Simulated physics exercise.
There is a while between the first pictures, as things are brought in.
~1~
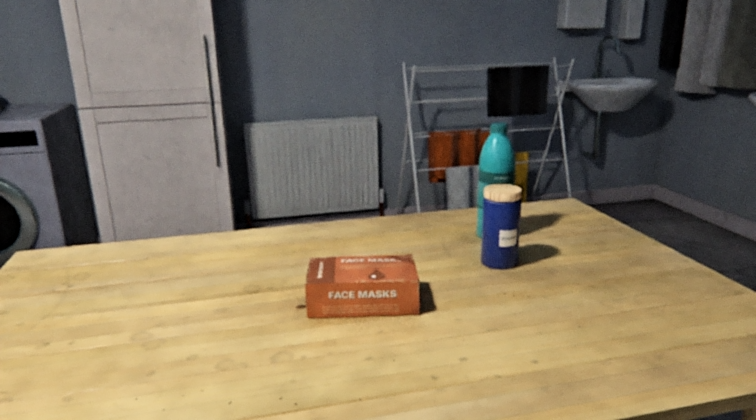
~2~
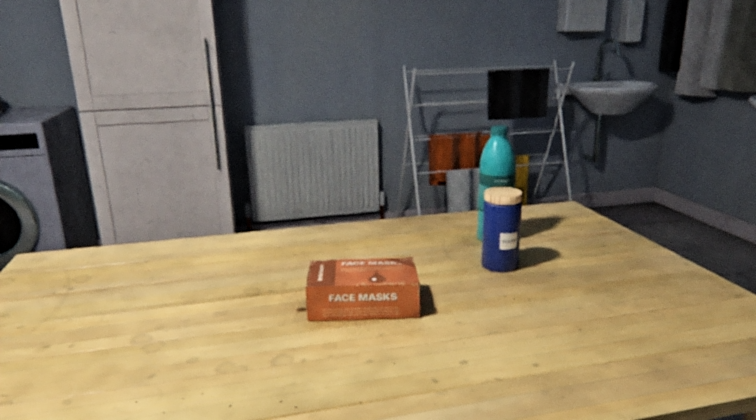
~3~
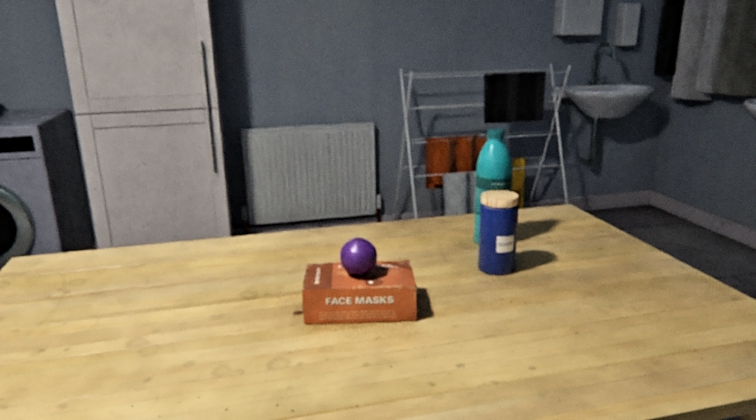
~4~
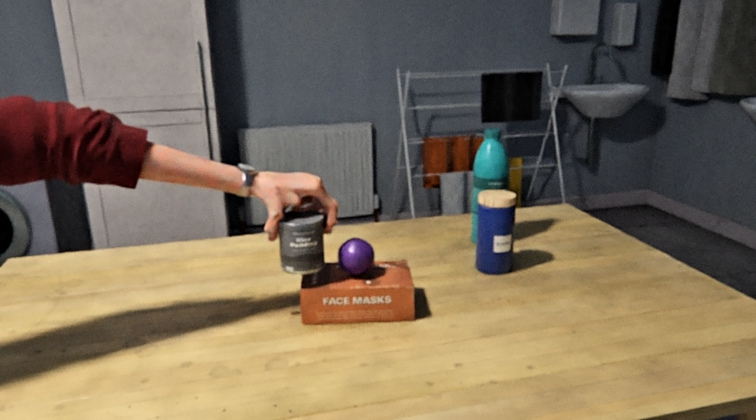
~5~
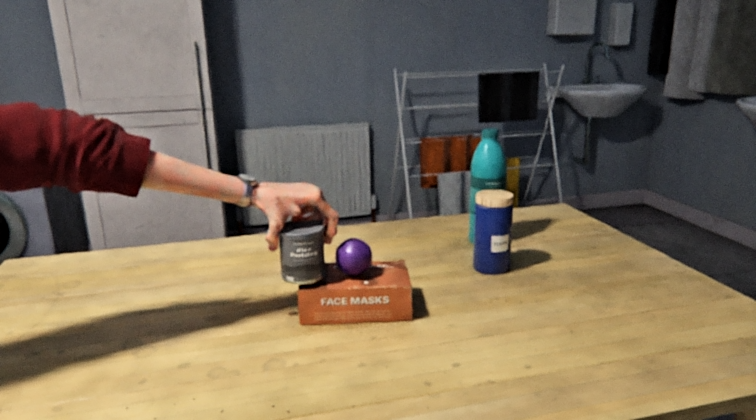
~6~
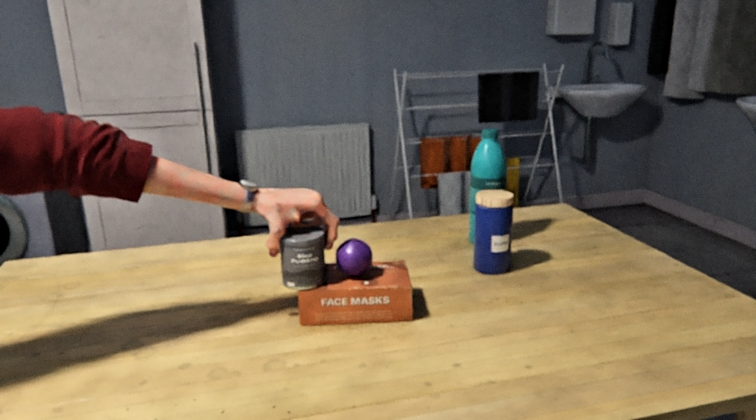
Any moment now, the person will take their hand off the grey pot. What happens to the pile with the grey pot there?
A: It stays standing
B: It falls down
A.
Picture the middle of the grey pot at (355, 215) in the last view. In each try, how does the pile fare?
Then it comes apart.
Then, 0.30 s past the last view, nothing moves.
Then, 0.70 s past the last view, grey pot resting near (303, 257).
Finally, all 5 still in place. Final places as the last picture's camera would see them, grey pot near (303, 257). The pile holds.
